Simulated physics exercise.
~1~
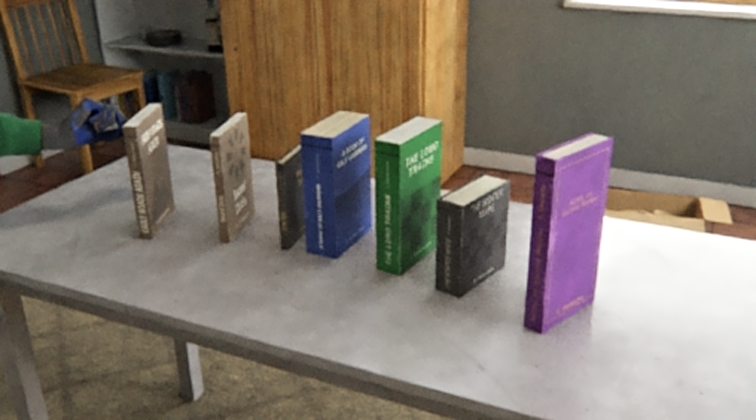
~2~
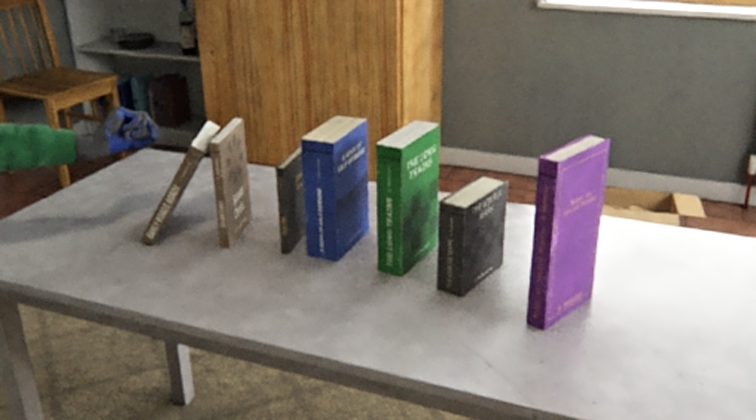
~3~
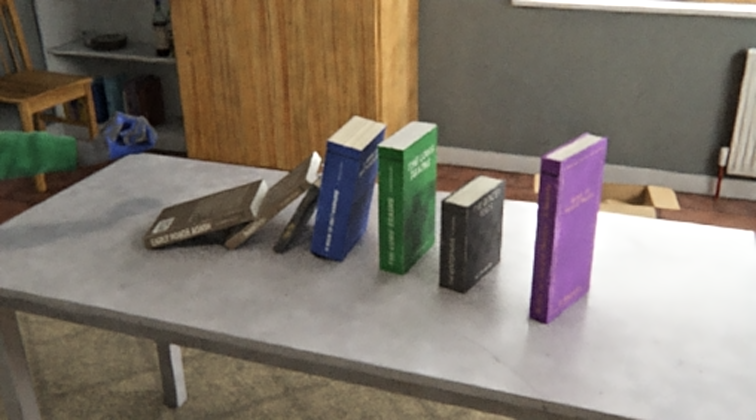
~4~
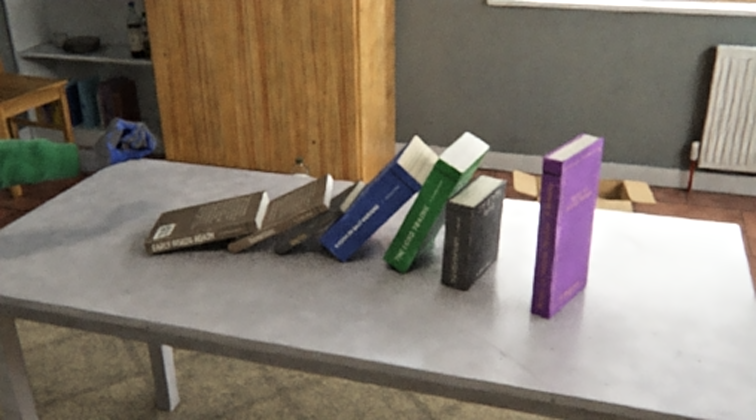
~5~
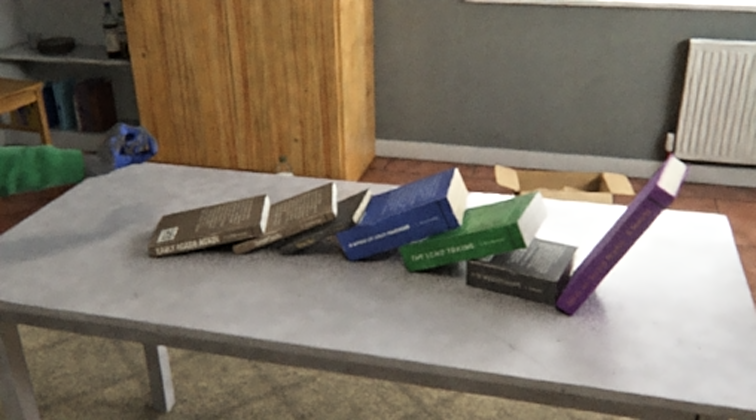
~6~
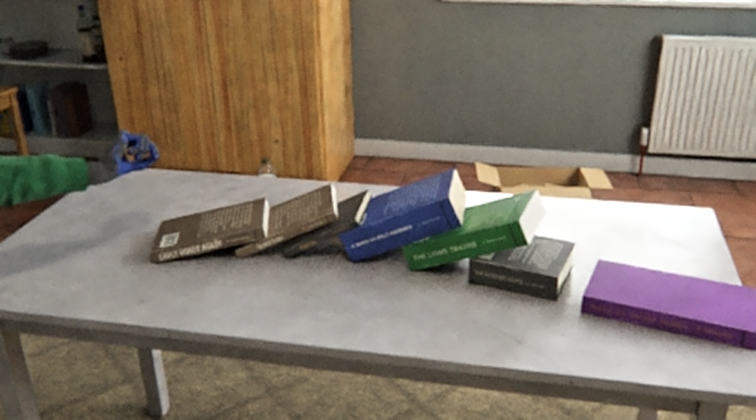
Seven upright books on a grey table toppling one after another from left to right, ending with the purple one lying flat.
